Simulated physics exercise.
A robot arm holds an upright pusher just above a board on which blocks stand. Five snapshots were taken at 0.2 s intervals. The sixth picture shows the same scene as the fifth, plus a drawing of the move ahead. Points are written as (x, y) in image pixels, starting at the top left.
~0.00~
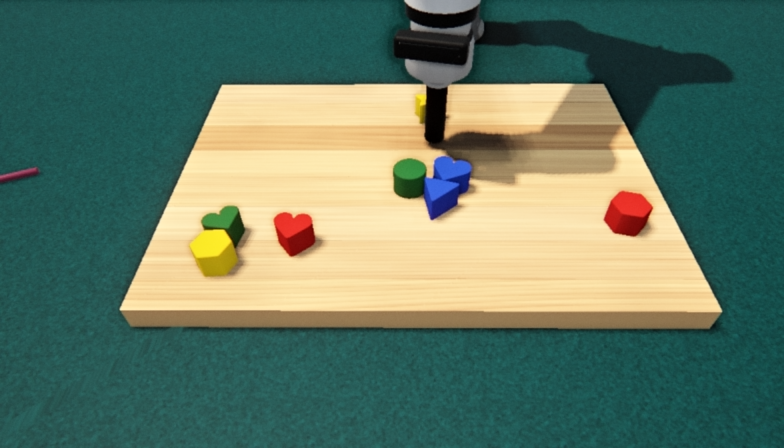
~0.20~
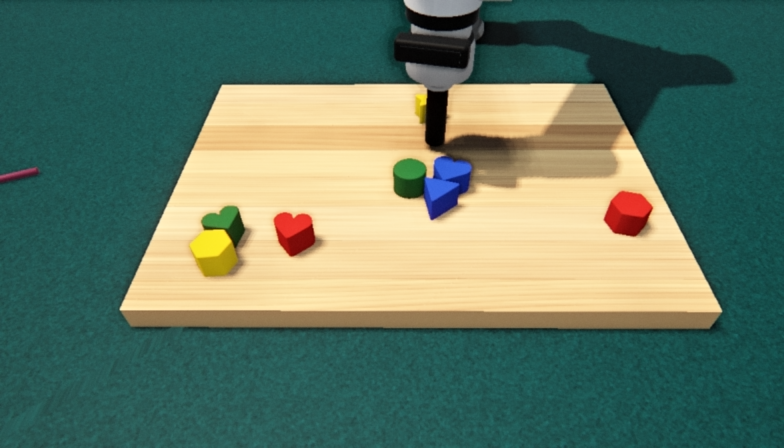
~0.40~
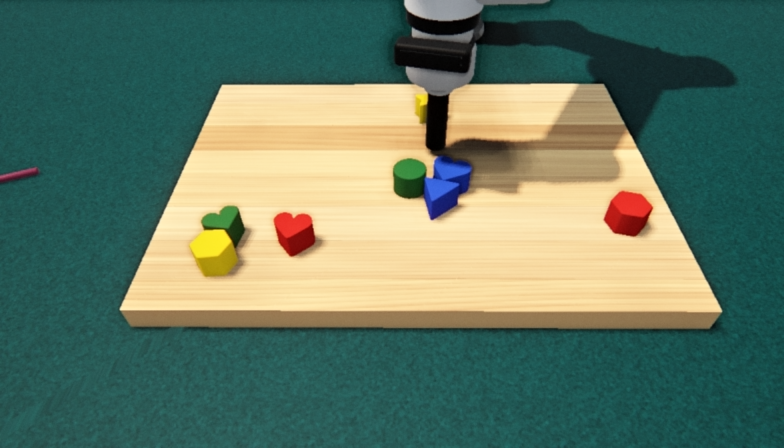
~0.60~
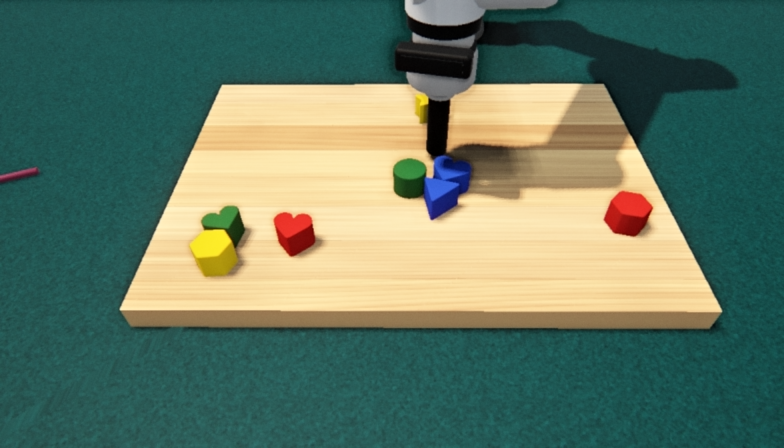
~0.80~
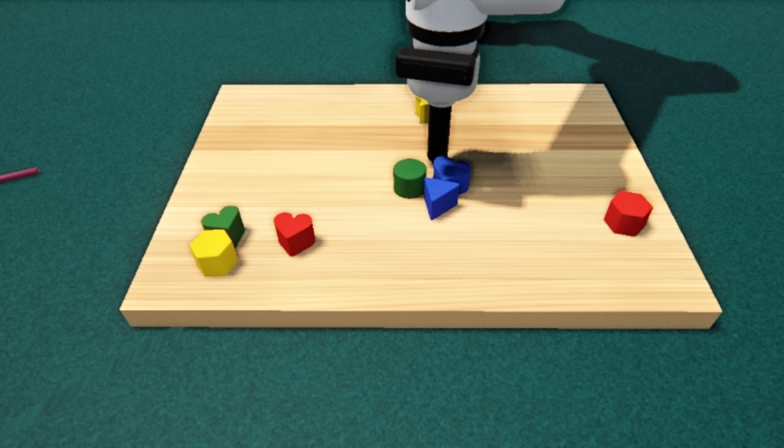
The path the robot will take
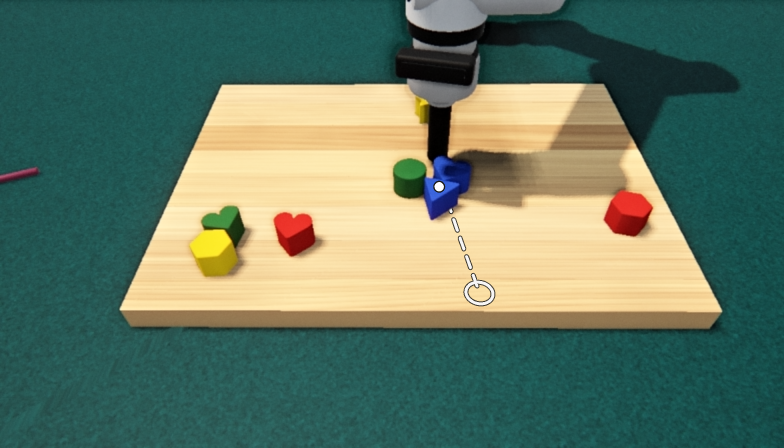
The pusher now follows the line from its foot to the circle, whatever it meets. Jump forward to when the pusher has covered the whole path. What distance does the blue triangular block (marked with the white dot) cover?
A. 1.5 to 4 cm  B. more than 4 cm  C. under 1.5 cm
Choice A: 1.5 to 4 cm.
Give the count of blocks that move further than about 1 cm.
I'm going with two.
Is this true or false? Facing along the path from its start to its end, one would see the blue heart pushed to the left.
The claim holds.
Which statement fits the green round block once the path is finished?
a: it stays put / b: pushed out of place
(a)
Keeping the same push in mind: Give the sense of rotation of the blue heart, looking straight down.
Anticlockwise, looking down.
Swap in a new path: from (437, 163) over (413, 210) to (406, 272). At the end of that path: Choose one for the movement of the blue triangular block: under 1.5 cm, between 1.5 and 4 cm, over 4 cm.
It moves a fair bit, 1.5 to 4 cm.
Path on the board, from (437, 163) to (479, 293); the dot is on the blue triangular block.
On the path given first. One third of the way, pusher at (448, 194); blue triangular block at (439, 195), turned 30° clockwise; blue heart at (474, 189), turned 70° anticlockwise.
Two thirds of the way, pusher at (462, 236); blue triangular block at (433, 208), turned 60° clockwise; blue heart at (482, 198).
At the end, pusher at (481, 287); green round block in place; blue triangular block at (433, 208), turned 60° clockwise; blue heart at (482, 198), turned 135° anticlockwise.
